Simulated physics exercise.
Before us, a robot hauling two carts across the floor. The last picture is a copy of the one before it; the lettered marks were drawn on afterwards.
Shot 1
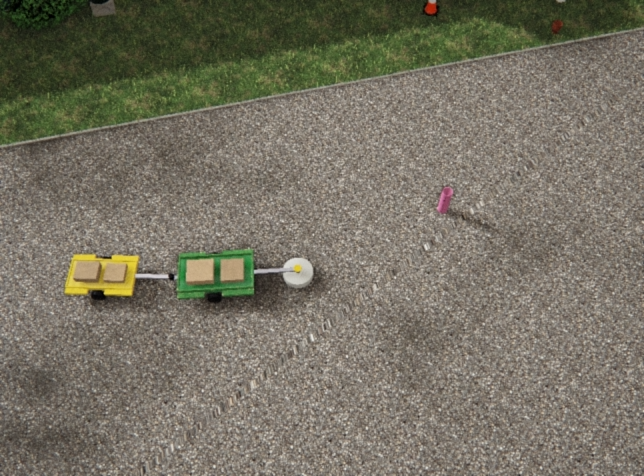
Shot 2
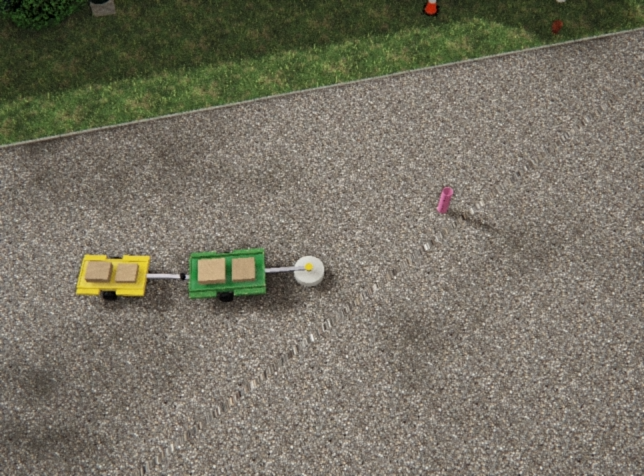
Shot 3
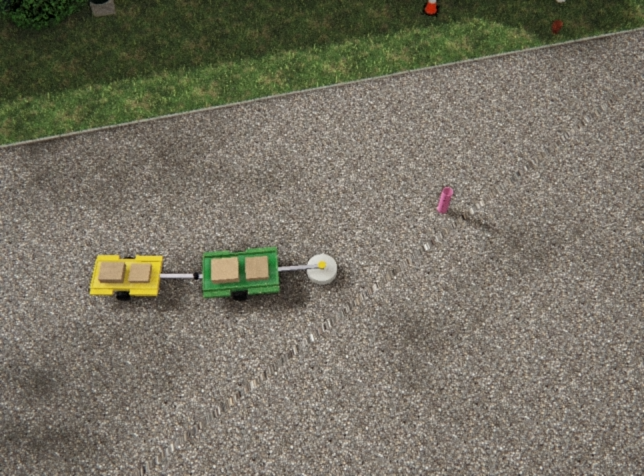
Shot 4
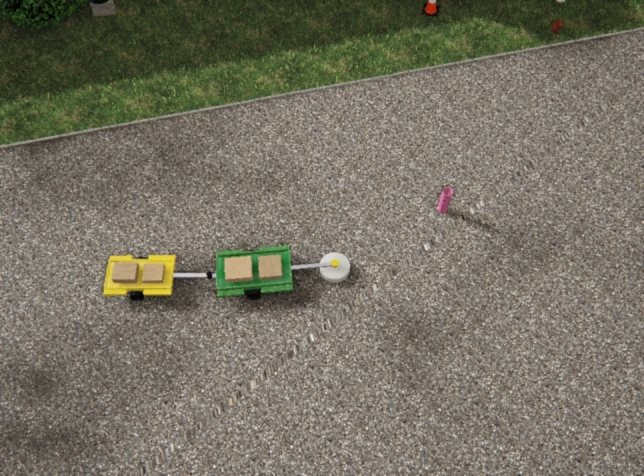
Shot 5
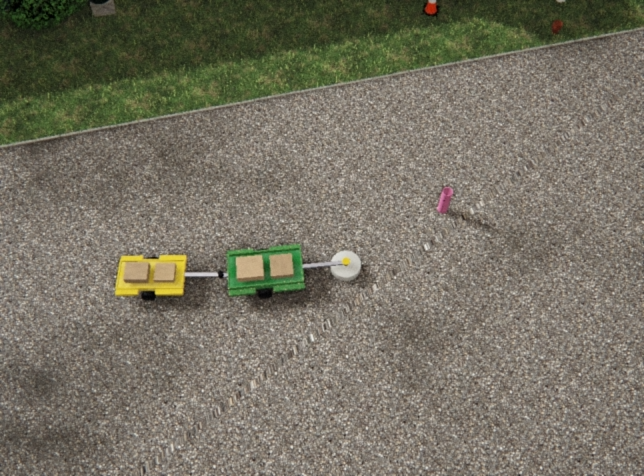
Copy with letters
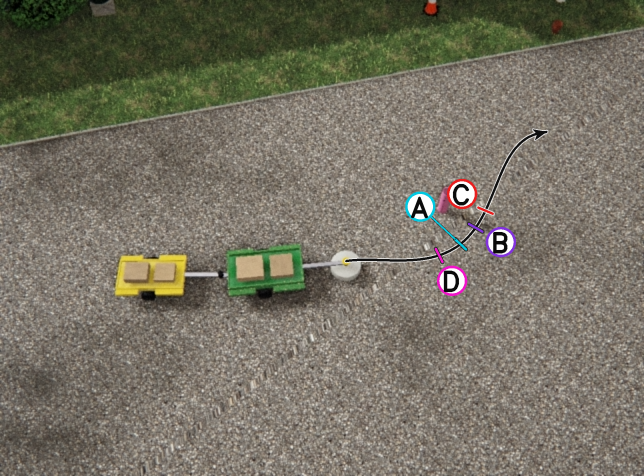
At the start, a small round white robot sits on the gray pavement, joined to a green cart and a yellow cart behind it, each carrying two boxes. The robot pulls both carts slowly and steadily to the right, while the pink post stays still.
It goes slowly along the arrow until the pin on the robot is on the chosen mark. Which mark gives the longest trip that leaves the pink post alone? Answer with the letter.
It should halt at C.
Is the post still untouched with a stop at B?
Yes.
On the marked copy, A at (460, 244); B at (476, 228); C at (485, 211); D at (439, 255); the route from (346, 261) via (481, 220) to (547, 132).
Taking C. A third of the way, robot (405, 264), last cart (212, 271).
Two thirds of the way, robot (459, 248), last cart (271, 269).
When it is over, robot (484, 215), last cart (317, 268); nothing has been touched.
As for the rest, A is safe but short; B is safe but short; D is safe but short.
